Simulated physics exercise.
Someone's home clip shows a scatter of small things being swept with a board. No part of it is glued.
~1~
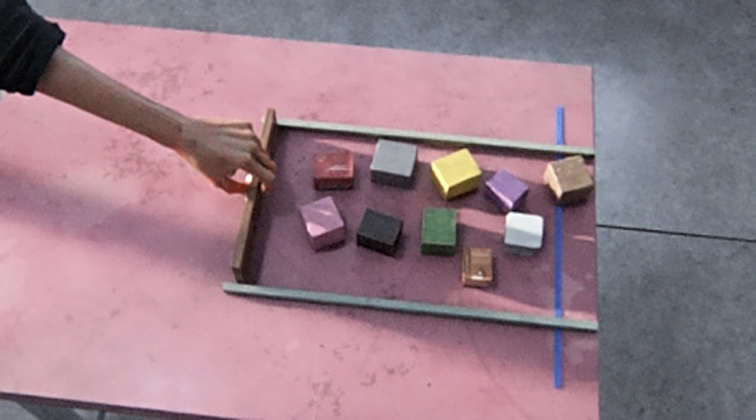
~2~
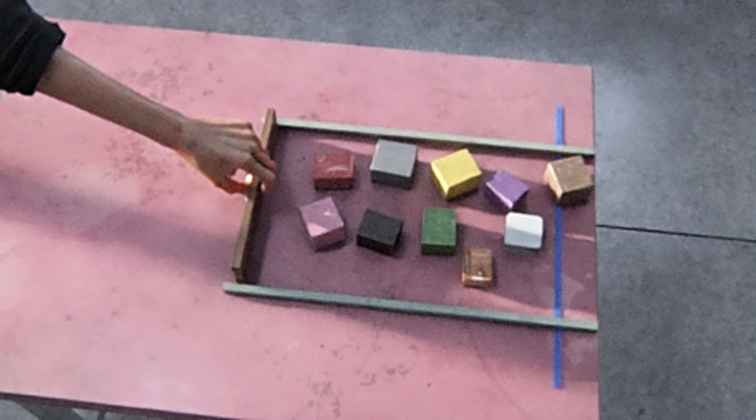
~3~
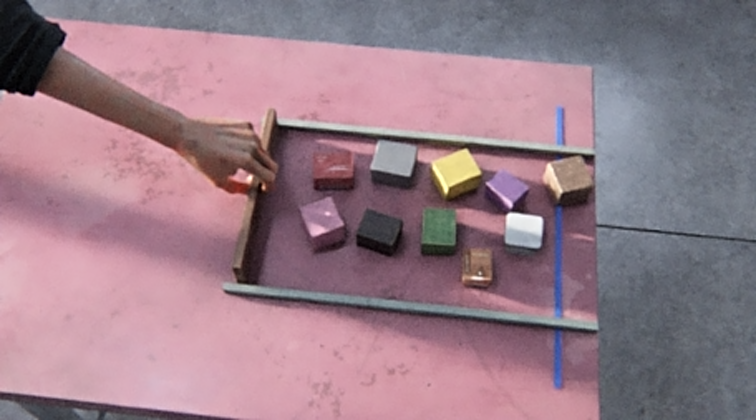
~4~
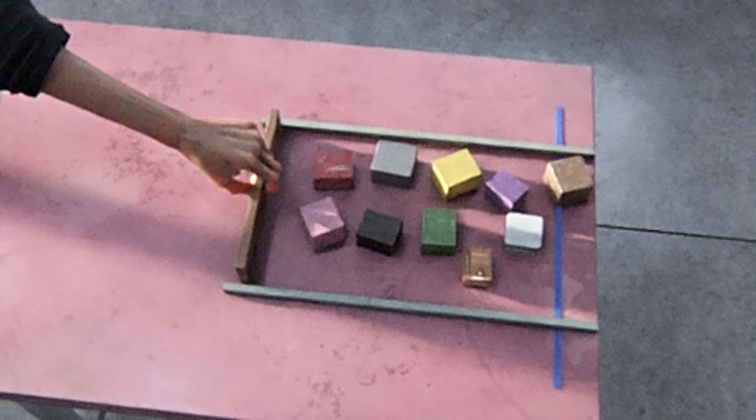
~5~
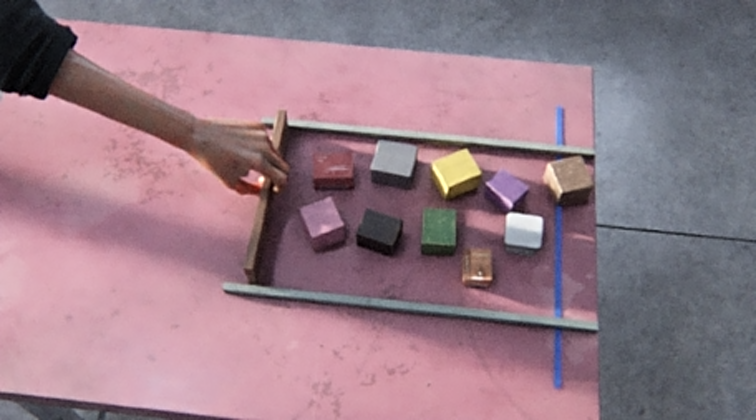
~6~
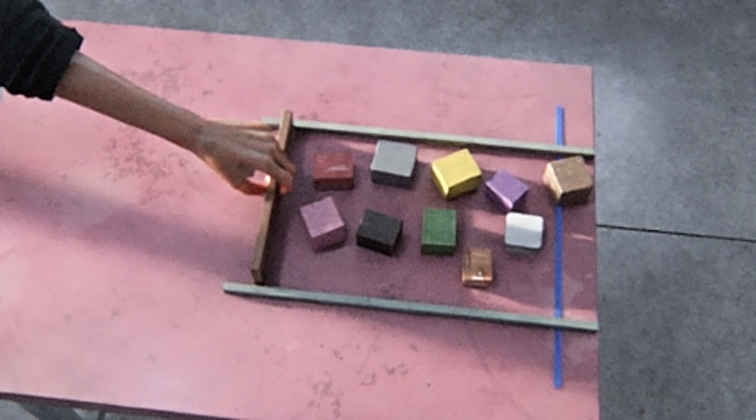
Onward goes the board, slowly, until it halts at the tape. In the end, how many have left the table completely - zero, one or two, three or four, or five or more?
The sweep knocks five or above off.
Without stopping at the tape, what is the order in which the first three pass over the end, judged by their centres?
Order, earliest first: White case, brown block, green block.
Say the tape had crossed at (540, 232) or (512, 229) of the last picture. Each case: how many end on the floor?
Respectively 4 and 3.
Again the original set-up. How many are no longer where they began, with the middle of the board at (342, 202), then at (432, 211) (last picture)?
Tally: 4; 9.
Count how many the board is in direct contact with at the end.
It adds up to 4.
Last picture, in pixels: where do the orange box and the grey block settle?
Roughly (577, 295) for the first and roughly (579, 168) for the second.
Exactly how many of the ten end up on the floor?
The answer is exactly 6.
Early on, none off yet; brown block at rest near (569, 181); white case at rest near (522, 235); purple block travelled about its own width near (528, 200).
Finally, the number that fall off is five or more; lost, black block, green block, yellow block, purple block, white case and brown block.
